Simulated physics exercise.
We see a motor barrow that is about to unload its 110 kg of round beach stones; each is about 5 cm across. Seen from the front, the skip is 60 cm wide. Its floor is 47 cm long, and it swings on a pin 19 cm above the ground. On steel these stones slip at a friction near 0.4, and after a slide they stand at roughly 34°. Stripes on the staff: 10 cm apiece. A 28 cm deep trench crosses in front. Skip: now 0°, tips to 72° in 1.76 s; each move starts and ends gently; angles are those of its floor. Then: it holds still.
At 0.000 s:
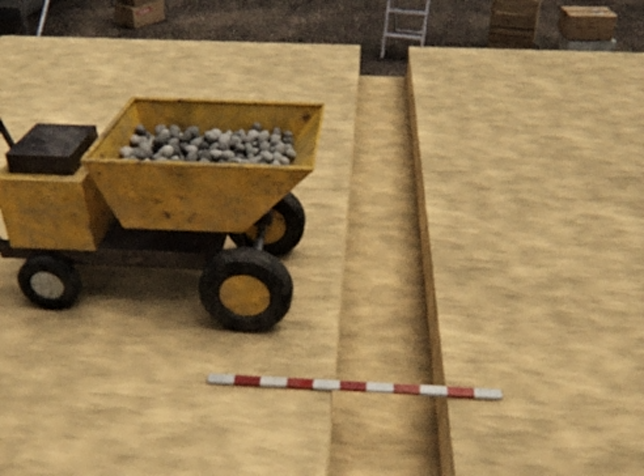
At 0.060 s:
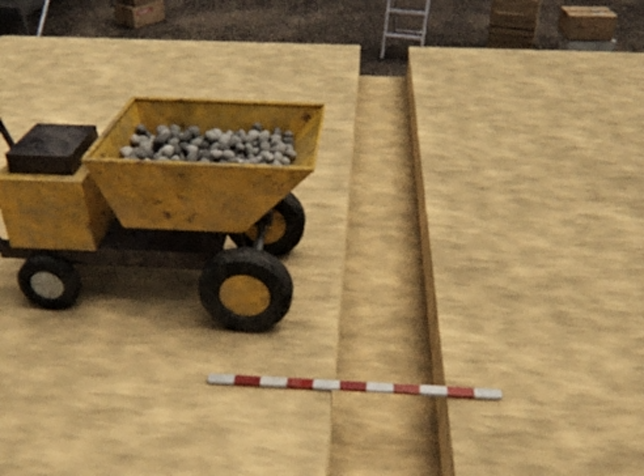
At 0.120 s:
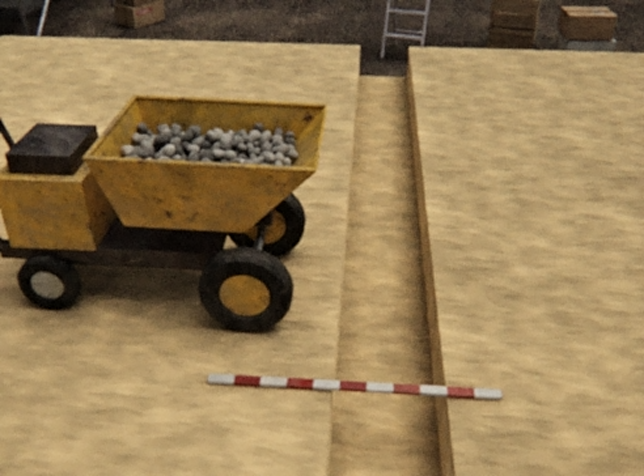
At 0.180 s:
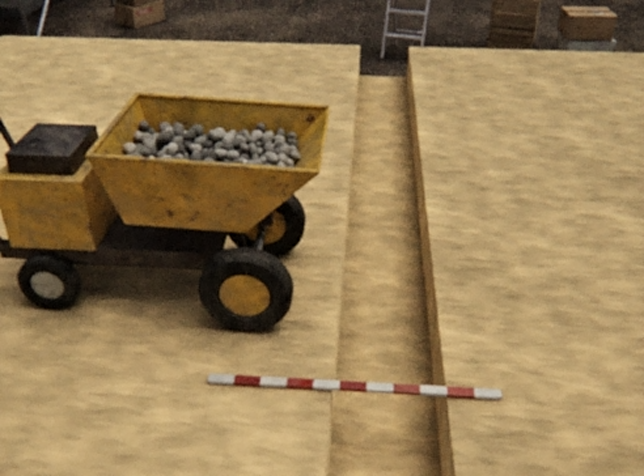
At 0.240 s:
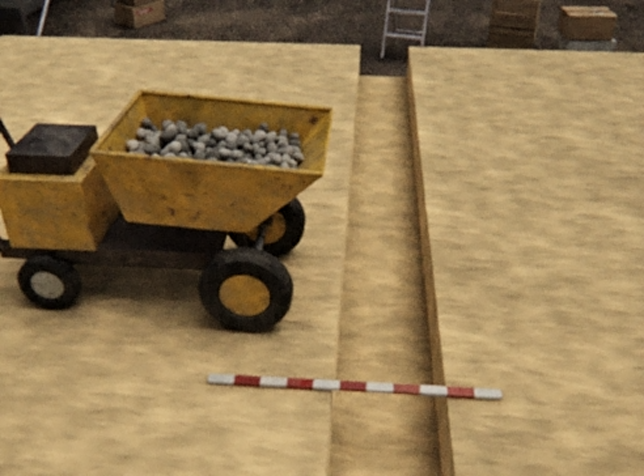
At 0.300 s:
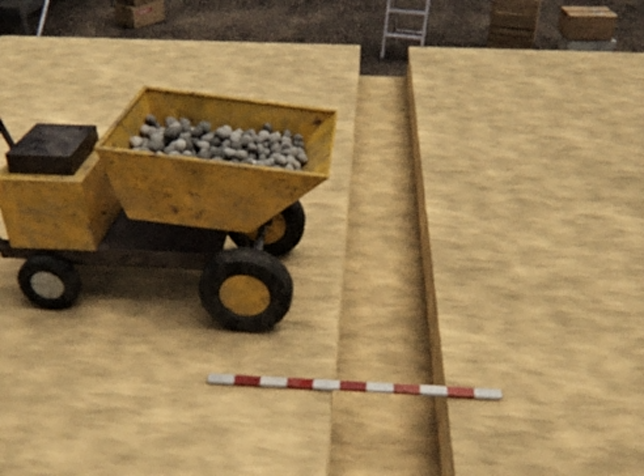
The yellow skip on a small motor barrow, loaded with round grey stones, sat level at first, then slowly tilted a little to the right, toward the trench, while the barrow itself stayed still.
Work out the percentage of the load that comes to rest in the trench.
It works out at about 59 per cent of the load.
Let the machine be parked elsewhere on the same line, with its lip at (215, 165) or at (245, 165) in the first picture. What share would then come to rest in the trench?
I'd say some 100 per cent and some 100 per cent.
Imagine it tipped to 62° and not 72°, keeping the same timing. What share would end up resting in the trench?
The trench would hold about 60% of it.
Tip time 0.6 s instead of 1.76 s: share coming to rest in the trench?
It'd be some 40 per cent.
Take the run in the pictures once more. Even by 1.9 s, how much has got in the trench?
By that moment, roughly 30 per cent of the load.
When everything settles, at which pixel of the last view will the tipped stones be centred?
Roughly (424, 326), I'd say.
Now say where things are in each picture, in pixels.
In the first picture, the skip is at 0°, its lip at (313, 169); the top of the load is at (191, 141).
In the second picture, the skip is at 0°, its lip at (313, 170); the top of the load is at (191, 140); the stones move at 0.1 m/s on average.
In the third picture, lip at (315, 171), floor tilted 1°, highest stones at (189, 138); the stones move at 0.1 m/s on average.
In the fourth picture, lip at (318, 172), floor tilted 2°, highest stones at (182, 136); the stones move at 0.2 m/s on average.
In the fifth picture, lip at (323, 175), floor tilted 4°, highest stones at (177, 133); the stones move at 0.2 m/s on average.
In the sixth picture, lip at (328, 177), floor tilted 6°, highest stones at (177, 131); the stones move at 0.3 m/s on average.
After 1.3 s the floor is at 61°; 99 % in the skip, 1 % in the trench; the foremost stones are at (417, 261).
After 1.9 s the floor is at 72°; 35 % in the skip, 32 % in the trench, 33 % past the trench; the foremost stones are at (552, 287).
After 2.2 s the floor is at 72°; 7 % in the skip, 51 % in the trench, 42 % past the trench; the foremost stones are at (612, 268).
After 4.2 s the floor is at 72°; 0 % in the skip, 59 % in the trench, 41 % past the trench; the foremost stones are at (637, 267).
